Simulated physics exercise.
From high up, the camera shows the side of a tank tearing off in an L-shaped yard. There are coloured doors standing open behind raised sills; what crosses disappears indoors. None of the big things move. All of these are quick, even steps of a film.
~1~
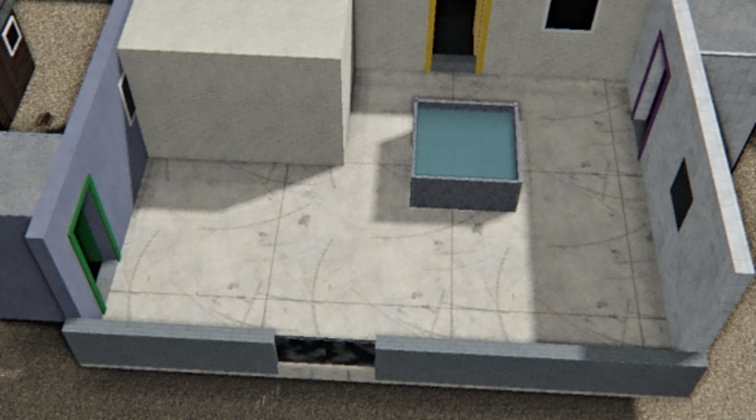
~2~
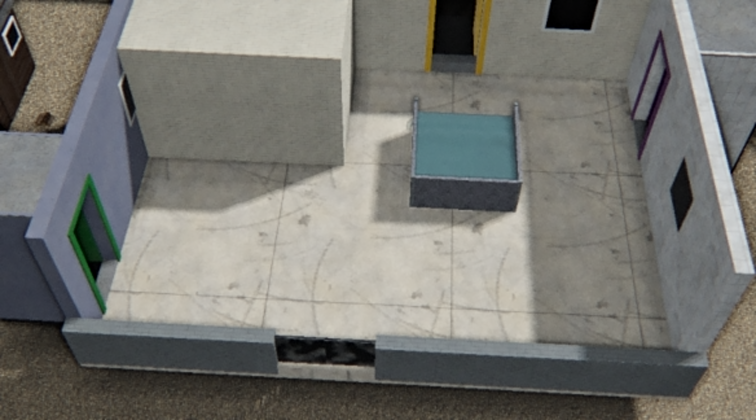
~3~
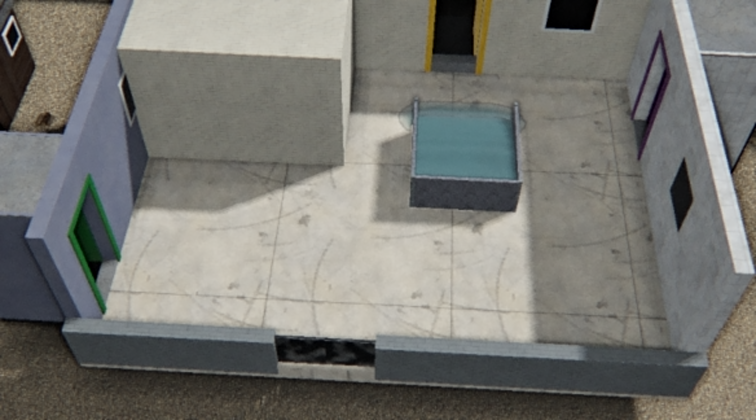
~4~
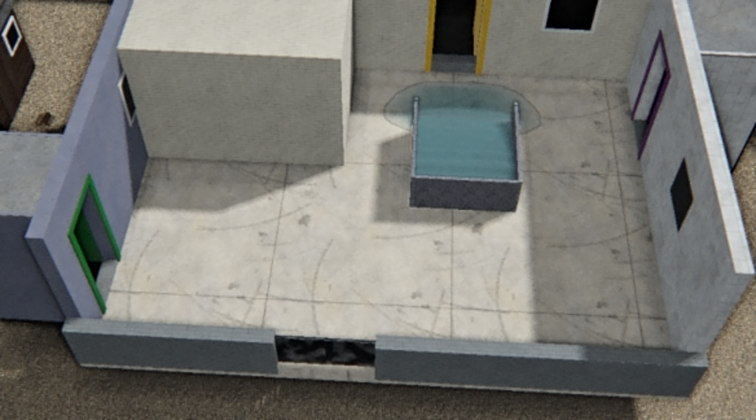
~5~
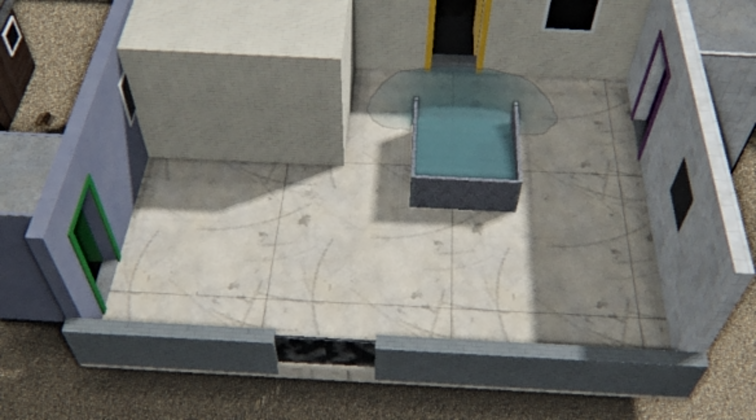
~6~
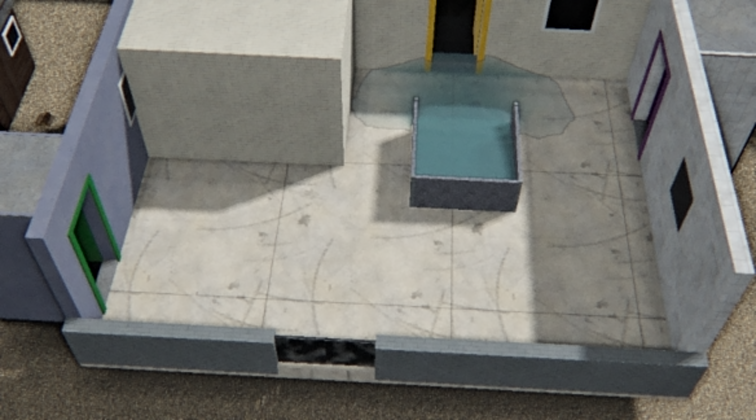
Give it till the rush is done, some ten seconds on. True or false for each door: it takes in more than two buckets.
For the green door, false; for the purple door, true; for the yellow door, true.
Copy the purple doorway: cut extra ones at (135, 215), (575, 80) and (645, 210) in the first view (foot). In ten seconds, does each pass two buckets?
One, ends up below; two, ends up above; three, ends up below.
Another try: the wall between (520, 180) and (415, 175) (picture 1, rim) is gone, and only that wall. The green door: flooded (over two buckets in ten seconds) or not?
The green one tops the limit.
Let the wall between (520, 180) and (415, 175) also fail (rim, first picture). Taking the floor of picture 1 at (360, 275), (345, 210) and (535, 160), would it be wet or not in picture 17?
Sequence of results: Reached by the flood, missed by the flood, missed by the flood.
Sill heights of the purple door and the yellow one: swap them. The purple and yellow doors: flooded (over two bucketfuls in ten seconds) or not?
Purple stays within bounds, yellow overflows.
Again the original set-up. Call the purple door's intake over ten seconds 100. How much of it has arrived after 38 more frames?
Estimated share: About 90 %.
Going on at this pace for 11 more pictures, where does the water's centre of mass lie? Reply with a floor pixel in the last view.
It is near (462, 114).
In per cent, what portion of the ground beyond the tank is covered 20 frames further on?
Estimated share: Around 40 %.
A moment on, water covers 15 % of the floor; the green door not reached, the purple door not reached, the yellow door far over two buckets in.
Next, water covers 20 % of the floor; the green door not reached, the purple door wet at the sill, nothing in, the yellow door far over two buckets in.
Then, water covers 40 % of the floor; the green door not reached, the purple door over two buckets in, the yellow door far over two buckets in.
Later, water covers 75 % of the floor; the green door not reached, the purple door over two buckets in, the yellow door far over two buckets in.
In the end, water covers 90 % of the floor; the green door wet at the sill, nothing in, the purple door over two buckets in, the yellow door far over two buckets in.
